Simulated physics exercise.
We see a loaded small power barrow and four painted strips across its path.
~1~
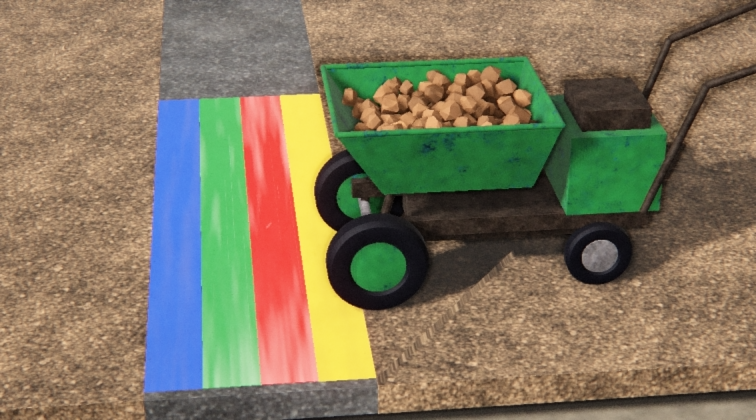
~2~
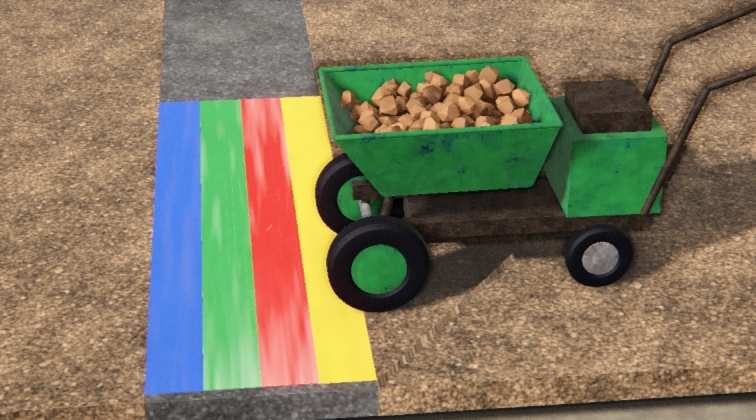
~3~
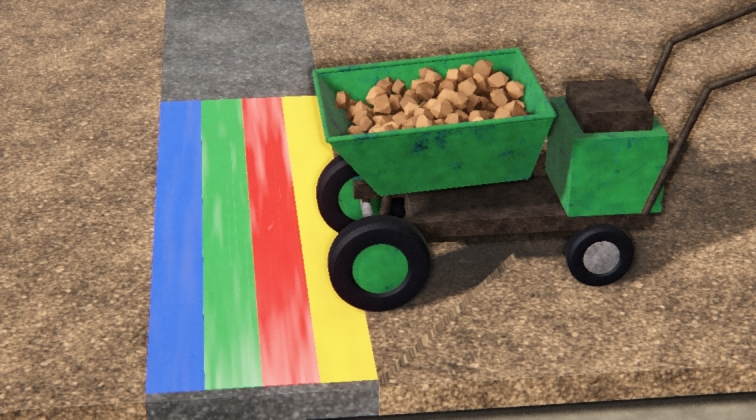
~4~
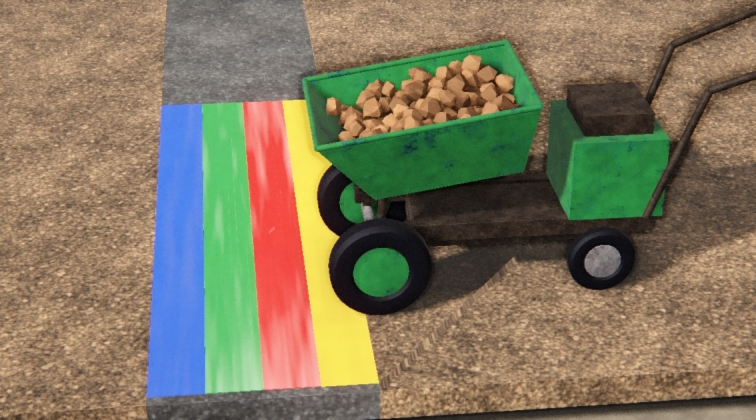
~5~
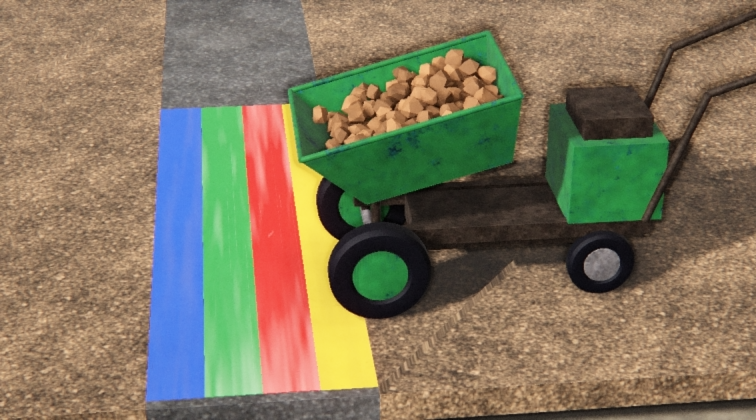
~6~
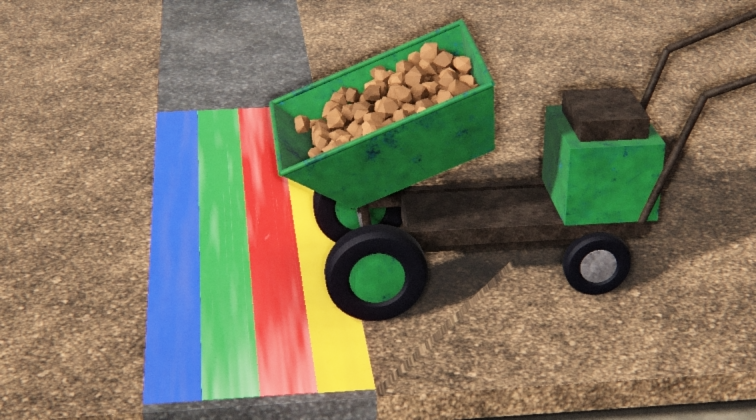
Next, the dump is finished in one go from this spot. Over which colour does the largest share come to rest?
Most covered: The blue band.
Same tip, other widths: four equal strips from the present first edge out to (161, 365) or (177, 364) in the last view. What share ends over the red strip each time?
First some 0, then 0 per cent.
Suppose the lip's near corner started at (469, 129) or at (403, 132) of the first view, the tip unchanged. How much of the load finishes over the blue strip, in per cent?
The first gives 10 %, the second 20 %.
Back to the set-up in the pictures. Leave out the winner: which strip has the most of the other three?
It is the green strip.
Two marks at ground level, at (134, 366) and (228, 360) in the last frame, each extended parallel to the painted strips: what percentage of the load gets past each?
The first gives 20 %, the second 70 %.
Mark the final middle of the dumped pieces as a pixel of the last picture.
Near (163, 282).
Shortly afterwards, skip tipped steeply; the whole lot in the skip.
Next, skip tipped right over; near two thirds in the skip; a little over the green strip; near a quarter over the blue strip; only a few falling; a little off the paint.
Some moments later, skip tipped right over; near a quarter in the skip; only a few over the red strip; a little over the green strip; near a third over the blue strip; near a quarter off the paint.
In the end, skip tipped right over; near a quarter in the skip; none at all over the yellow strip; only a few over the red strip; a little over the green strip; near a third over the blue strip; near a quarter off the paint.
